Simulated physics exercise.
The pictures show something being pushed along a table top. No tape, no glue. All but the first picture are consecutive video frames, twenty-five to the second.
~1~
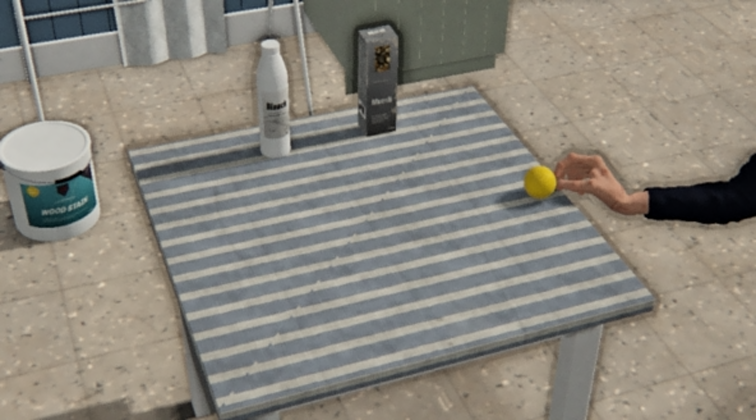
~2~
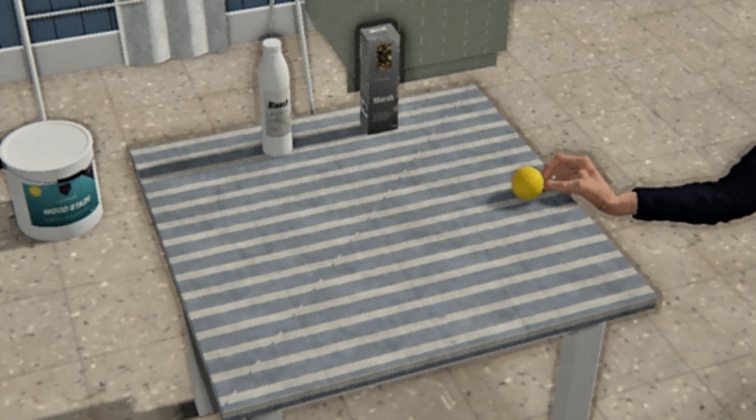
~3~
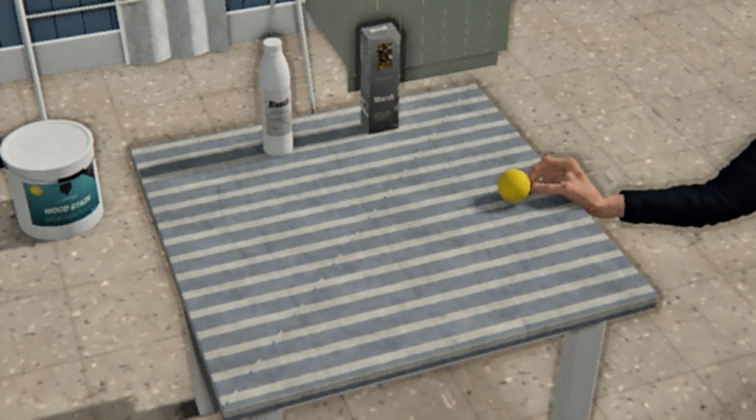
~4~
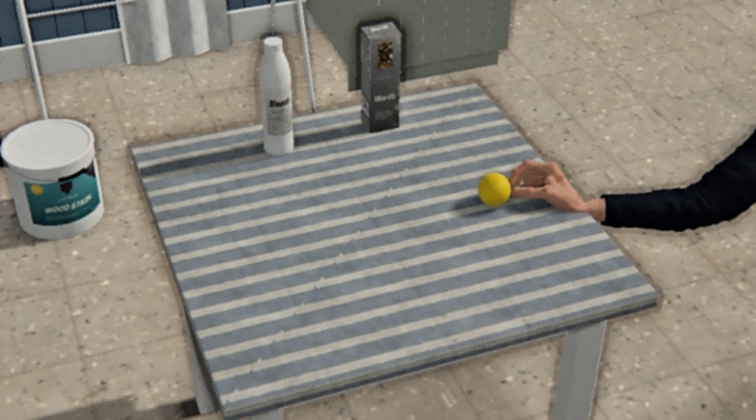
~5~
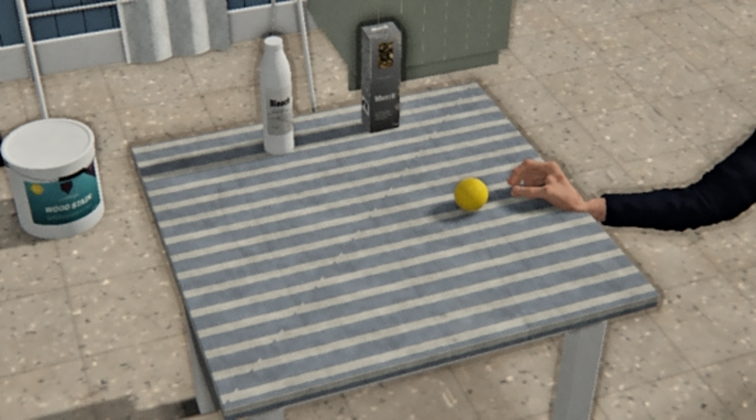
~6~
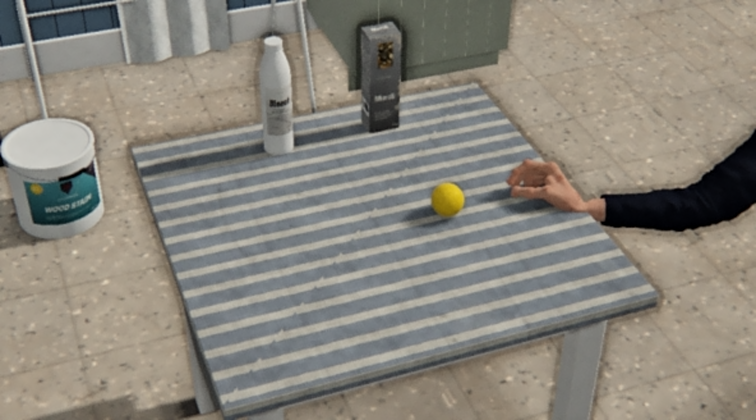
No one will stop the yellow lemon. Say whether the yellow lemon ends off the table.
The yellow lemon goes over the edge.
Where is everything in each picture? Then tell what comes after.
The first frame shows under the hand; yellow lemon (540, 182).
The second frame shows under the hand; yellow lemon (527, 183).
The third frame shows under the hand; yellow lemon (514, 186).
The fourth frame shows yellow lemon (494, 189).
The fifth frame shows yellow lemon (471, 194) moved about its own width.
The sixth frame shows yellow lemon (447, 200) moved about its own width.
Then, 0.20 s later than the last frame, yellow lemon moved well along near (330, 226).
Then, 0.50 s later than the last frame, yellow lemon now off the table.
Then, 0.90 s later than the last frame, things are still on the move.
When it is over, off the table, yellow lemon.
